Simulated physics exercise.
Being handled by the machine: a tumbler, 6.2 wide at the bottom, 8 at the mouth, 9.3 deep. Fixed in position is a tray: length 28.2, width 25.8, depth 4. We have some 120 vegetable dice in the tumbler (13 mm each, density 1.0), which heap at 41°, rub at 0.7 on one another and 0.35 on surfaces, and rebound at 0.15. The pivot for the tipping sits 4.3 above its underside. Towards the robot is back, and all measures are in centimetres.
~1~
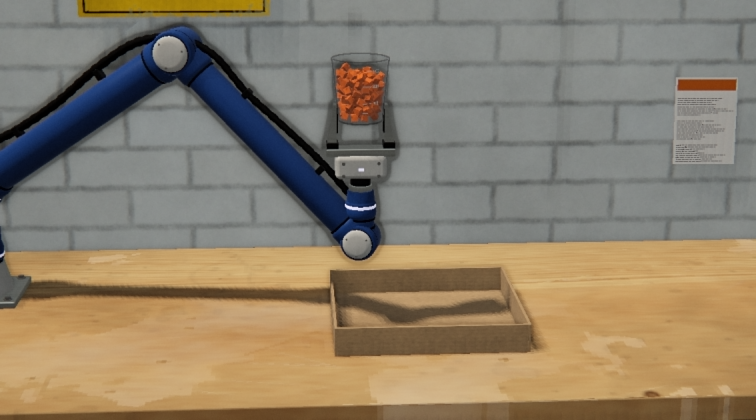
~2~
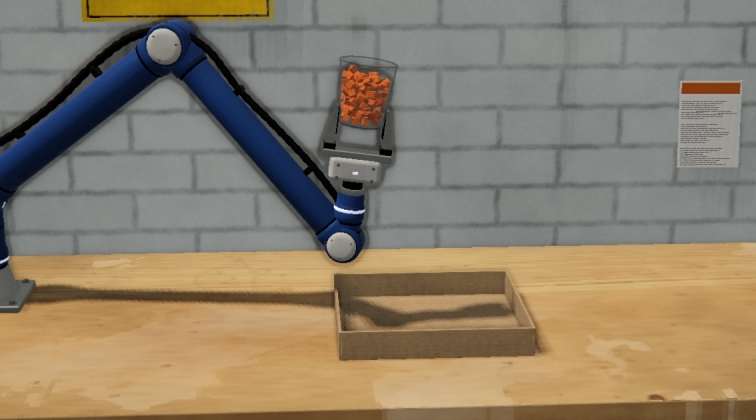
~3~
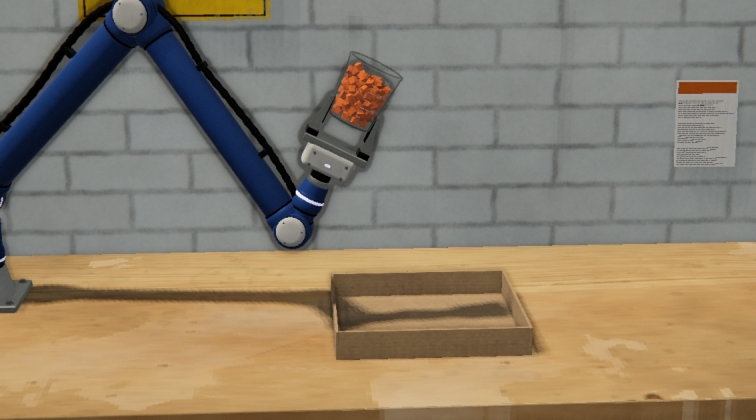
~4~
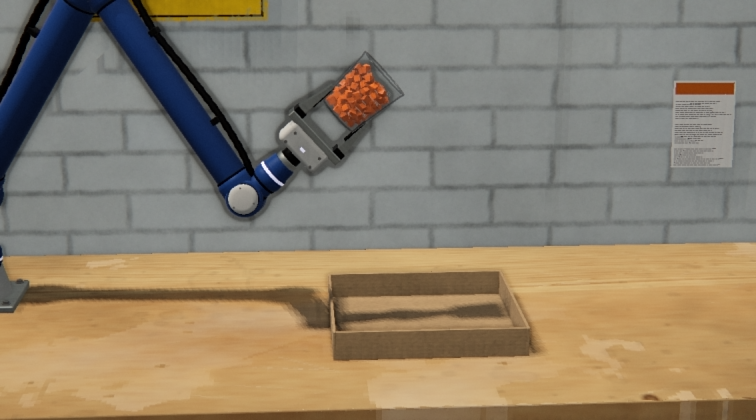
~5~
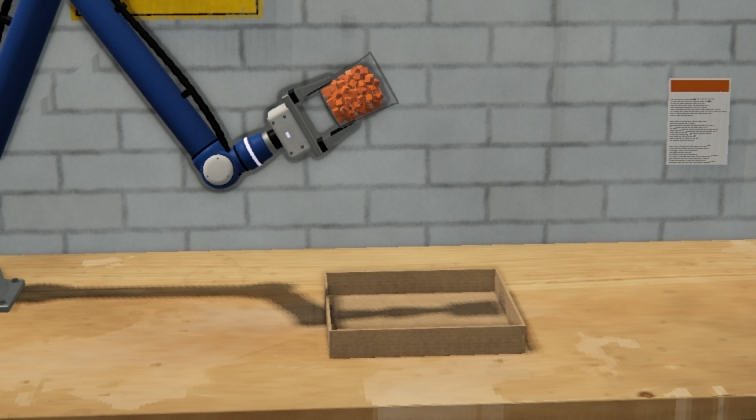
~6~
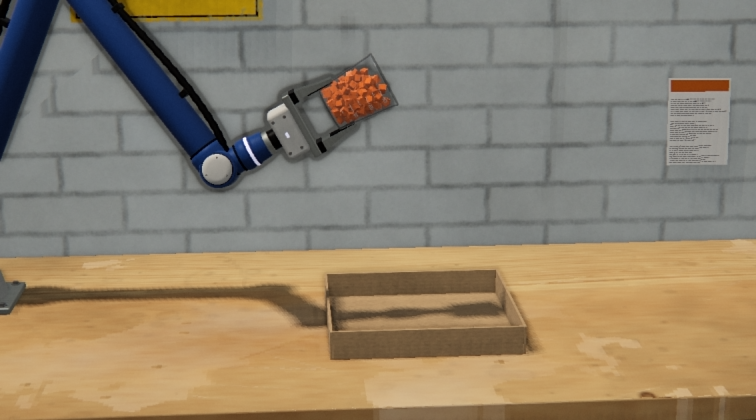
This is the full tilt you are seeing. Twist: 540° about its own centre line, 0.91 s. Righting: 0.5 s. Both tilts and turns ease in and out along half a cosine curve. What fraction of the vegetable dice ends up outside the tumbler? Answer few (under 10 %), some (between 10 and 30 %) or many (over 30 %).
I would say few.
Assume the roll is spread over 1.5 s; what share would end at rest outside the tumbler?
In that case around 0 percent.
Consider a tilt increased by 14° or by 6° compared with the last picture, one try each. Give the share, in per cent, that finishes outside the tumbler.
I'd expect some 10 per cent, then some 0 per cent.
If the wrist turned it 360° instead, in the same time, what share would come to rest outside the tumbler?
Estimate: Near 0 %.
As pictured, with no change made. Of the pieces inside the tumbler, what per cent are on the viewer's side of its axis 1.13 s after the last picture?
Near enough 50 in a hundred.
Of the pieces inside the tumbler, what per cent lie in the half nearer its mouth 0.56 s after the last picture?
Share in mouth half: Approx. 50 %.
Then, 0.56 s on, tipped 62°, highest piece 41 above the table; 120 in the tumbler.
Then, 1.13 s on, tipped 37°, highest piece 40 above the table; 120 in the tumbler.
Then, 1.61 s on, upright, highest piece 41 above the table; 120 in the tumbler.
Then, 2.31 s on, upright, highest piece 41 above the table; 120 in the tumbler.
In the end, 120 in the tumbler. That is 0 % outside the tumbler.
